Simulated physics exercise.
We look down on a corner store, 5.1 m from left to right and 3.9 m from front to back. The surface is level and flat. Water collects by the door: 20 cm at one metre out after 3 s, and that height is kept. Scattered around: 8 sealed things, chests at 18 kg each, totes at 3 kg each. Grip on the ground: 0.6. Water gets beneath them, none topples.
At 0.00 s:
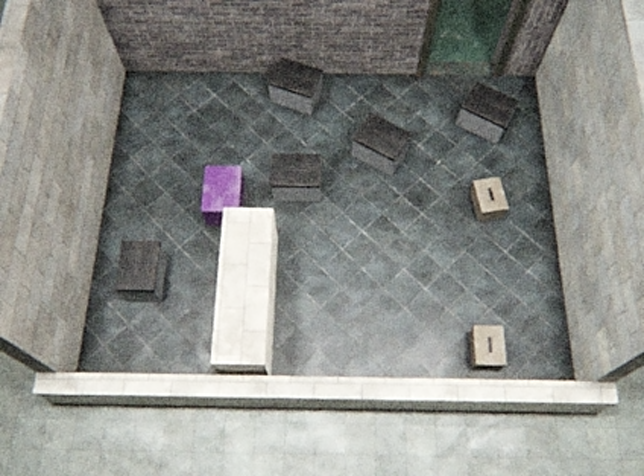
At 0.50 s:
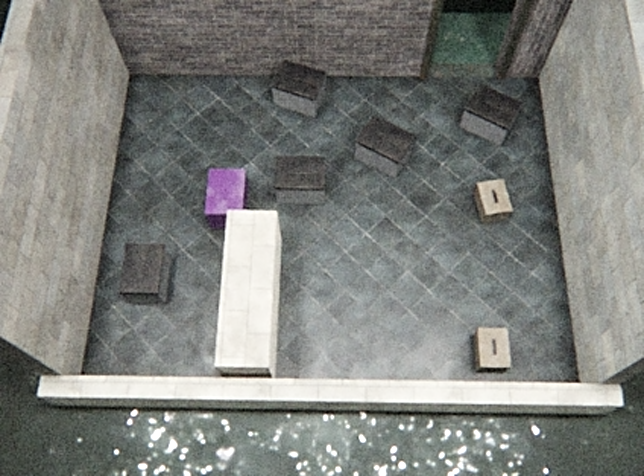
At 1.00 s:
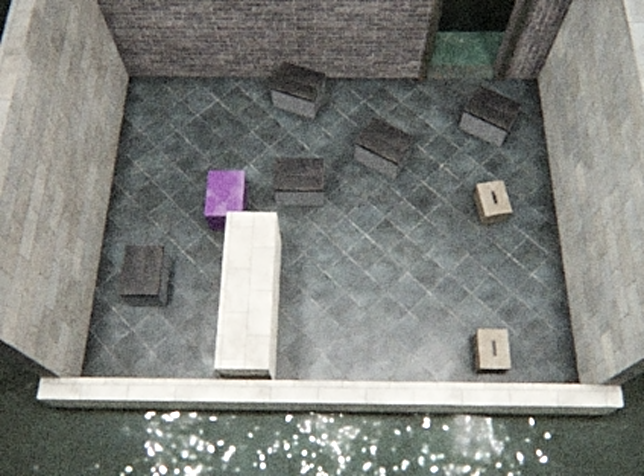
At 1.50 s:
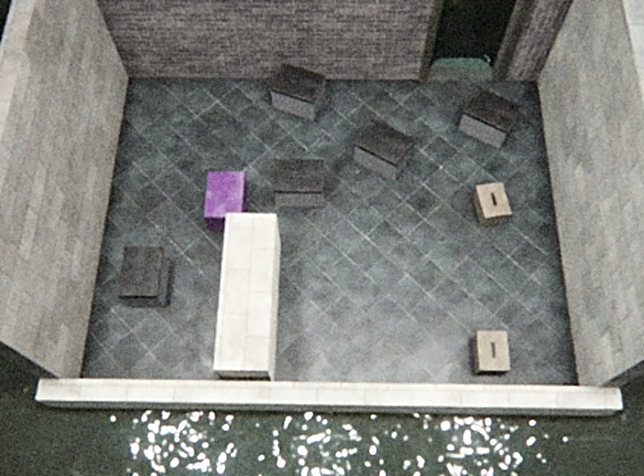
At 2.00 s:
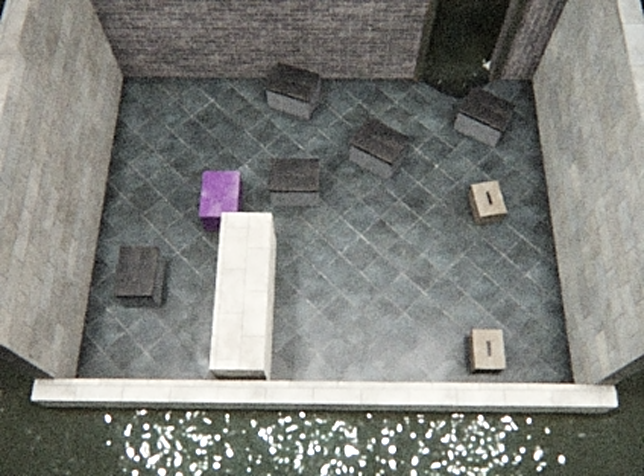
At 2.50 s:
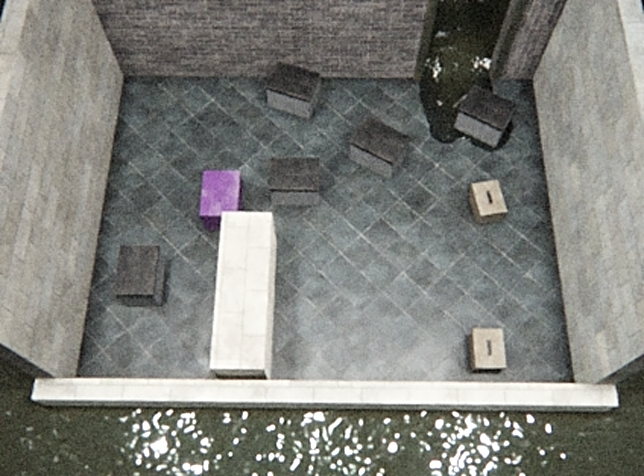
A long white block stands left of centre on the grey tiled floor of a walled store, seen from high above. A purple chest sits behind it among five dark chests, with two small tan totes at the right and a doorway at the back. Glinting dark water appears outside the low front wall, then enters through the doorway around the nearest dark chest, while the view shifts slightly and the objects stay put.
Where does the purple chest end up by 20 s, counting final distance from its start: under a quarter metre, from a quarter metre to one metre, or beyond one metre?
Under a quarter metre.
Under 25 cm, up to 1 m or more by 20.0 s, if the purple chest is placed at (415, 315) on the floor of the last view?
Well, it gets shoved far.
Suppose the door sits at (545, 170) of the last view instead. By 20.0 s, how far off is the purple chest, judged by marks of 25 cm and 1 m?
In that case the purple chest goes a long way.
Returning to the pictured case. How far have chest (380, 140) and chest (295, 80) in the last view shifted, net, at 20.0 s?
Shifts: 50 cm / 200 cm.
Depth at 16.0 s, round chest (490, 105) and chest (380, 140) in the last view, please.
Around 14 cm and 6 cm.
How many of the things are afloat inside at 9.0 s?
2.
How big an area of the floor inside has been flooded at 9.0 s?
Flooded: Near 14 m2.
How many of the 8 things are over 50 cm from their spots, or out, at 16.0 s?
By then 4.
After 4.0 s the purple chest is near (220, 193), 0.0 m from its start, aground; 0 afloat.
After 9.0 s the purple chest is near (220, 193), 0.0 m from its start, aground; 2 afloat.
After 16.0 s the purple chest is near (220, 193), 0.0 m from its start, aground; 4 afloat.
After 20.0 s the purple chest is near (220, 193), 0.0 m from its start, aground; 3 afloat.
